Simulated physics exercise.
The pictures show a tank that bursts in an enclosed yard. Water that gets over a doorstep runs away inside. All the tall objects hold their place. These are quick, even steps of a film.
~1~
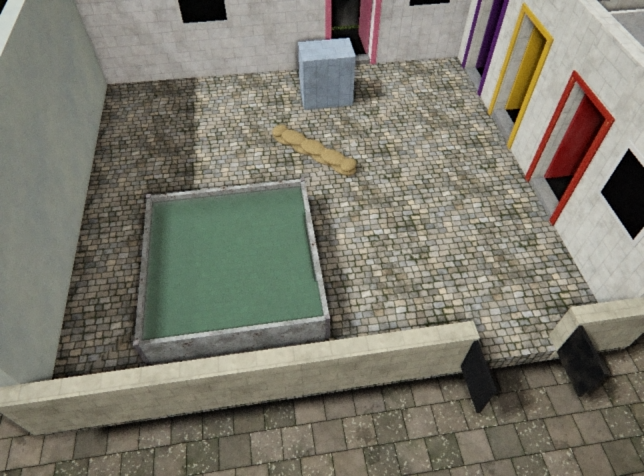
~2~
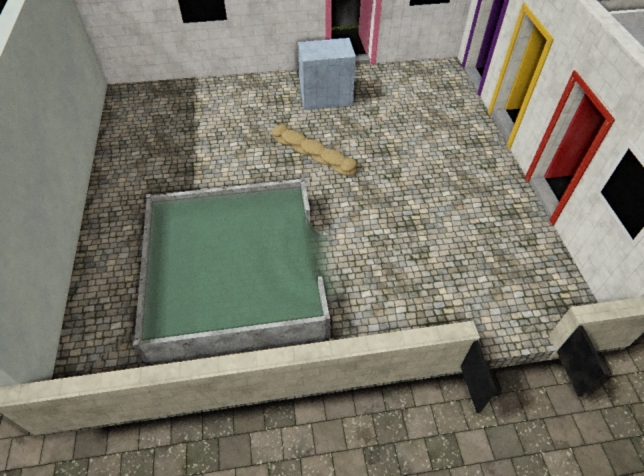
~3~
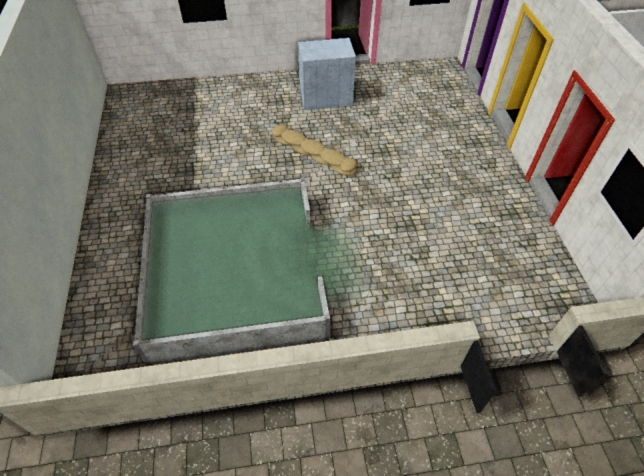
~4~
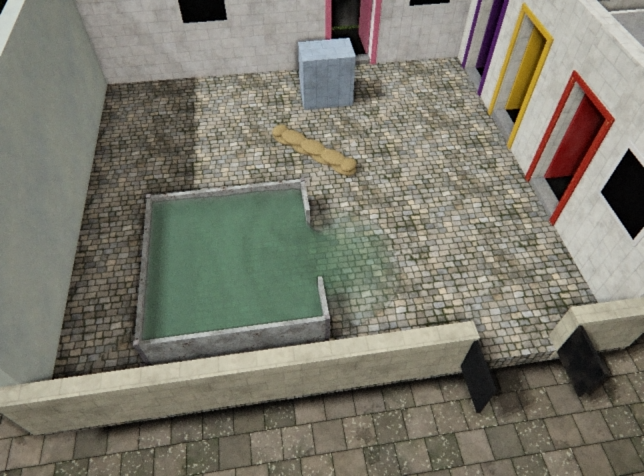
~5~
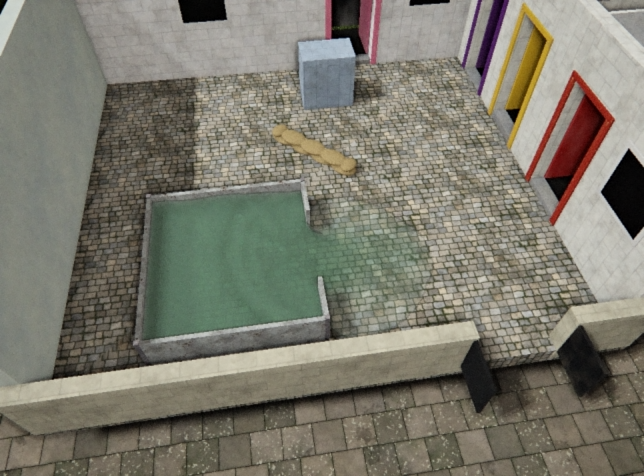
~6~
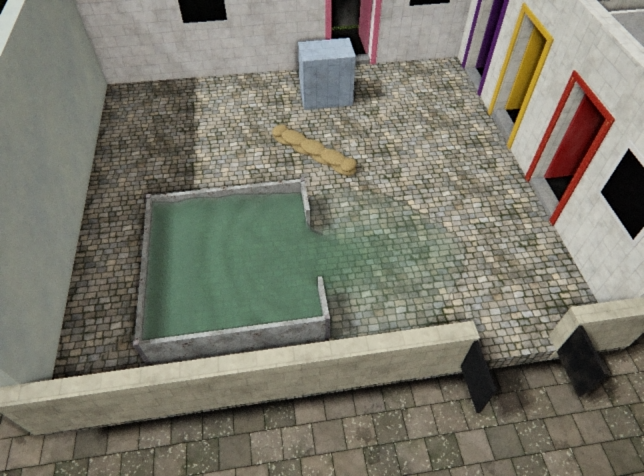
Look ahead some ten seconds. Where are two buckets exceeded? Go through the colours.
In the end: The yellow door stays under that; the purple door takes more than that; the pink door stays under that; the red door takes more than that.
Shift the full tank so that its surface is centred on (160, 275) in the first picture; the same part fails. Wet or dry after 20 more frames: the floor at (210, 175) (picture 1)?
Verdict: Free of water.
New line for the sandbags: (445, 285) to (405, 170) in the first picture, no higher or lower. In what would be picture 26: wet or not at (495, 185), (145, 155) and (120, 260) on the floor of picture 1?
In that order: Wet, dry, not flooded.
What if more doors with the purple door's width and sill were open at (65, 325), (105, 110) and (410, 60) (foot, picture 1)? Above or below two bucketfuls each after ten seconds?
One after the other: Holds, stays under, passes that mark.
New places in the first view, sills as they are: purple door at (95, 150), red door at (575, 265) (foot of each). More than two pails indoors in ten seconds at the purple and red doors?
One by one: The purple door is under, the red door is over.
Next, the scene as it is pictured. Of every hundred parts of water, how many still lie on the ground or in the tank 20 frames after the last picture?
About 94 per cent.
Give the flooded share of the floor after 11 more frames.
Some 30 per cent.
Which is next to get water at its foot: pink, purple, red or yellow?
The one in red.
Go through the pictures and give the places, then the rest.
In the first frame, still water in the tank at (231, 255).
In the second frame, water pours out at (312, 258) and has run to (317, 232).
In the third frame, water pours out at (312, 260) and has run to (351, 234).
In the fourth frame, water pours out at (312, 260) and has run to (387, 242).
In the fifth frame, water pours out at (312, 260) and has run to (425, 253).
In the sixth frame, water pours out at (312, 259) and has run to (455, 243).
A moment on, water covers 25 % of the floor; the yellow door not reached, the purple door not reached, the pink door not reached, the red door not reached.
Next, water covers 30 % of the floor; the yellow door not reached, the purple door not reached, the pink door not reached, the red door under two buckets in.
Then, water covers 40 % of the floor; the yellow door wet at the sill, nothing in, the purple door wet at the sill, nothing in, the pink door not reached, the red door over two buckets in.
Later, water covers 45 % of the floor; the yellow door wet at the sill, nothing in, the purple door under two buckets in, the pink door wet at the sill, nothing in, the red door far over two buckets in.
In the end, water covers 65 % of the floor; the yellow door wet at the sill, nothing in, the purple door far over two buckets in, the pink door wet at the sill, nothing in, the red door far over two buckets in.
